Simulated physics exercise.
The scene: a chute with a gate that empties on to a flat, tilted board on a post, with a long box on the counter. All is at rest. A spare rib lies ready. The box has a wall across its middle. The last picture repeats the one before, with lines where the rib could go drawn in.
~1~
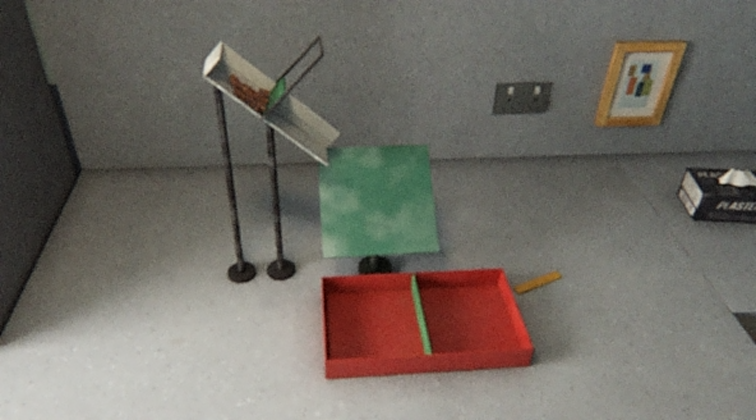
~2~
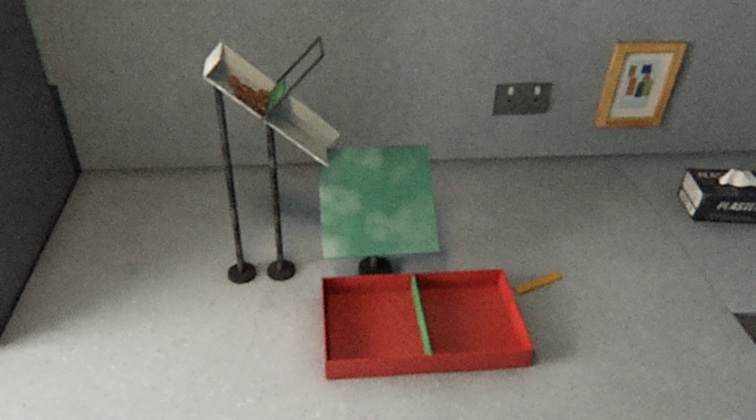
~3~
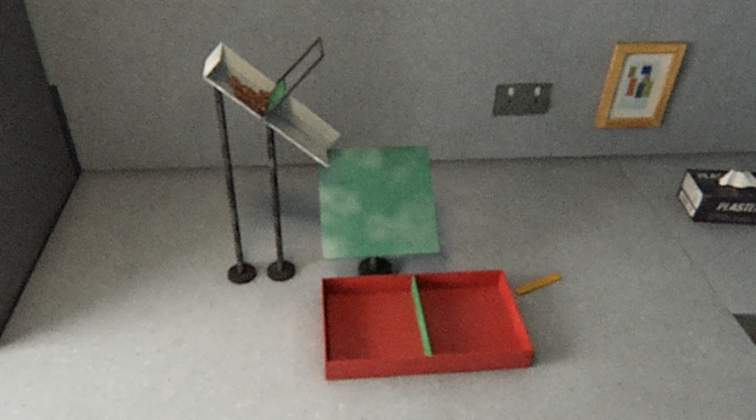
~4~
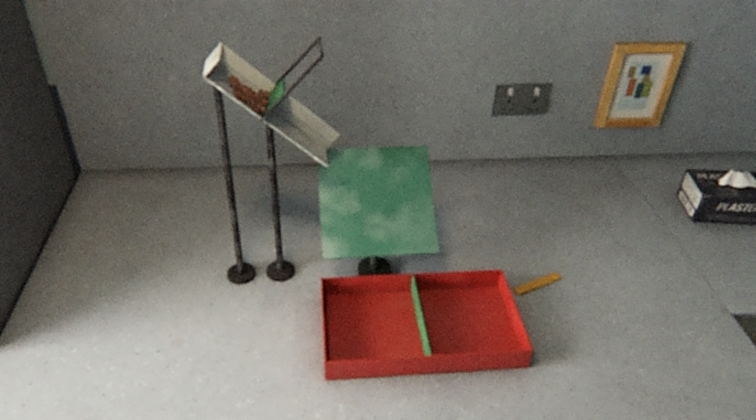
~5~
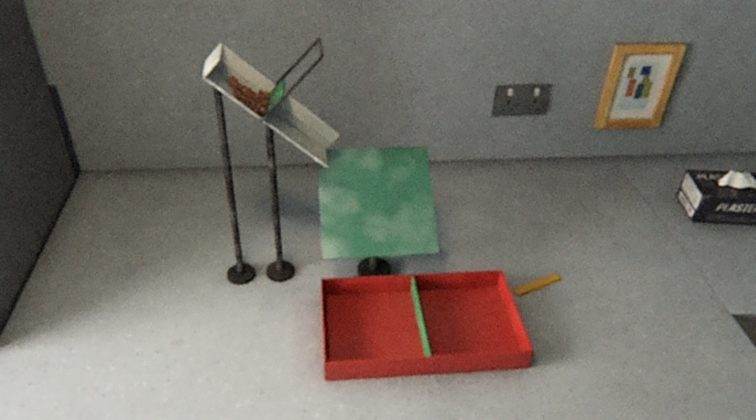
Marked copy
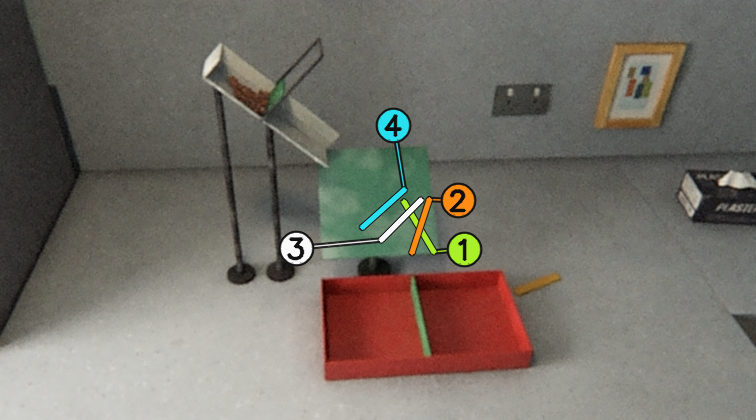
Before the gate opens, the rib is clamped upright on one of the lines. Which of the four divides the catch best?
1 is best.
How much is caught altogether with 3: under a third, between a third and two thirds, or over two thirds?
Over two thirds.
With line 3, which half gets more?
The left half.
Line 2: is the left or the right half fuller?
Left.
On the marked copy, line 1 from (404, 201) to (433, 251); line 2 from (429, 199) to (412, 252); line 3 from (420, 200) to (381, 239); line 4 from (404, 189) to (362, 227).
If 1 is chosen, of what is caught, roughly a third in the left half, roughly two thirds in the right.
If 2 is chosen, of what is caught, the larger part in the left half, about a tenth in the right.
If 3 is chosen, of what is caught, almost all in the left half, just a few in the right.
If 4 is chosen, of what is caught, almost all in the left half, about a tenth in the right.
